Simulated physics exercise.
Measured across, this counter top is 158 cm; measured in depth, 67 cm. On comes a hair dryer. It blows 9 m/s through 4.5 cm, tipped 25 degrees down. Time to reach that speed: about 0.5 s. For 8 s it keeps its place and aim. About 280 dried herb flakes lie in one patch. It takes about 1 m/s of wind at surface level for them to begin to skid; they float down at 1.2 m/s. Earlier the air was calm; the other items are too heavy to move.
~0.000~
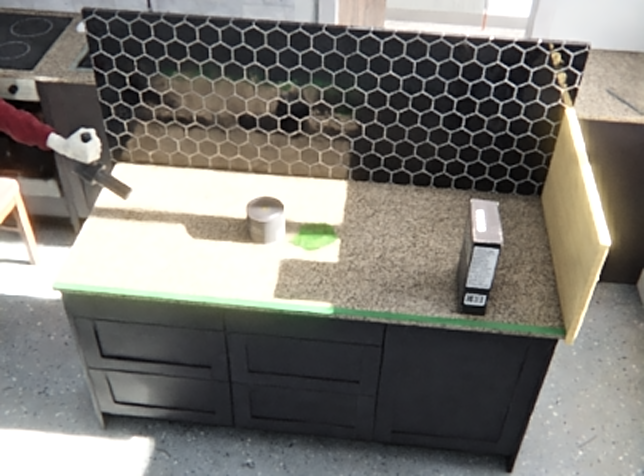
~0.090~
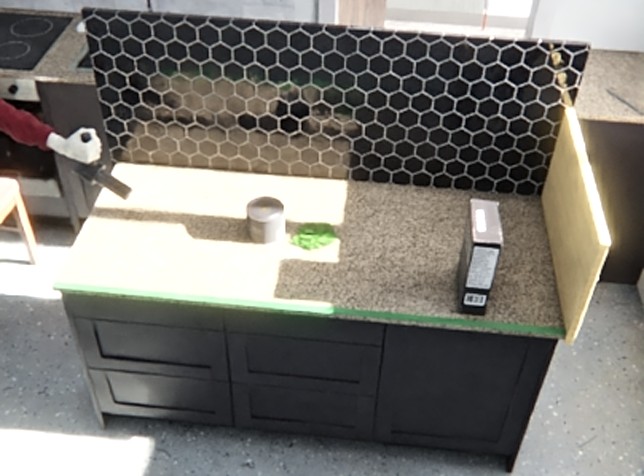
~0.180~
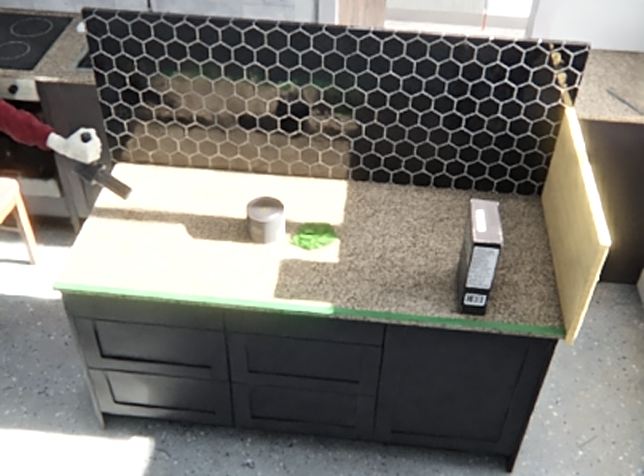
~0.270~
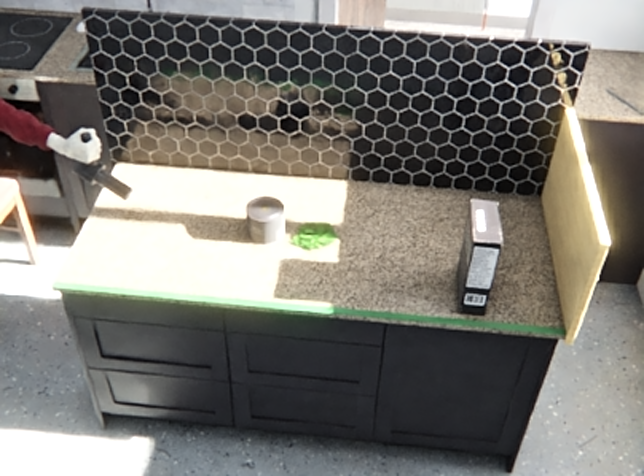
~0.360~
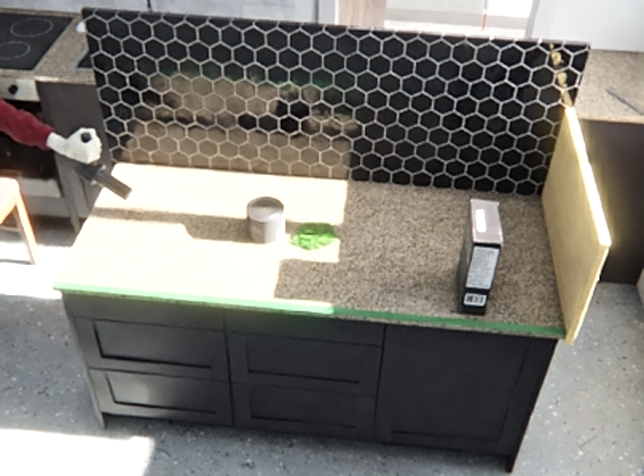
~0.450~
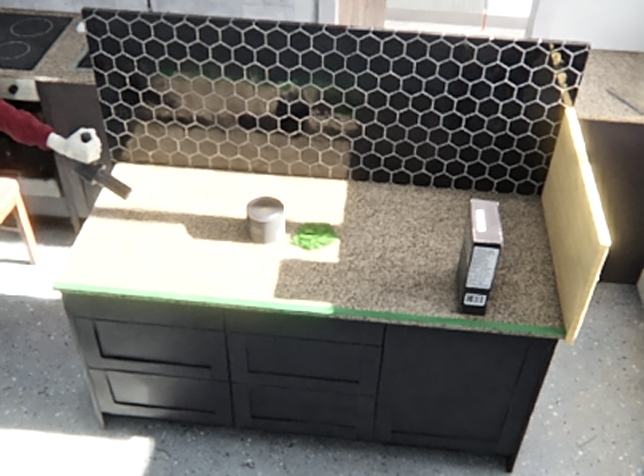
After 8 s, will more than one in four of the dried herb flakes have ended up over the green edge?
The quarter line is respected.
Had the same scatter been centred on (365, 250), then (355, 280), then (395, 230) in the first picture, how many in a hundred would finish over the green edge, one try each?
0 %, 60 %, 0 %.
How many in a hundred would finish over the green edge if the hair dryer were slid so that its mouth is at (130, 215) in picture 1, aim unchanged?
0 per cent.
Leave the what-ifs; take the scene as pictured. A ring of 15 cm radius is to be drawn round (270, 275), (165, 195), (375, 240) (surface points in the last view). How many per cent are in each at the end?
In order: About 0 %, then 0 %, then 15 %.
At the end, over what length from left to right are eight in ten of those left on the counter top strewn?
Around 10 centimetres from left to right.
After 1.6 s, 36 % are on the move or not yet settled, 0 % are over the green edge; the middle of those still in play is near (317, 236).
After 2.6 s, 33 % are on the move or not yet settled, 0 % are over the green edge; the middle of those still in play is near (317, 236).
After 4.4 s, 28 % are on the move or not yet settled, 0 % are over the green edge; the middle of those still in play is near (317, 236).
After 8.0 s, at the end, 0 % are over the green edge; the middle of those still in play is near (317, 236).
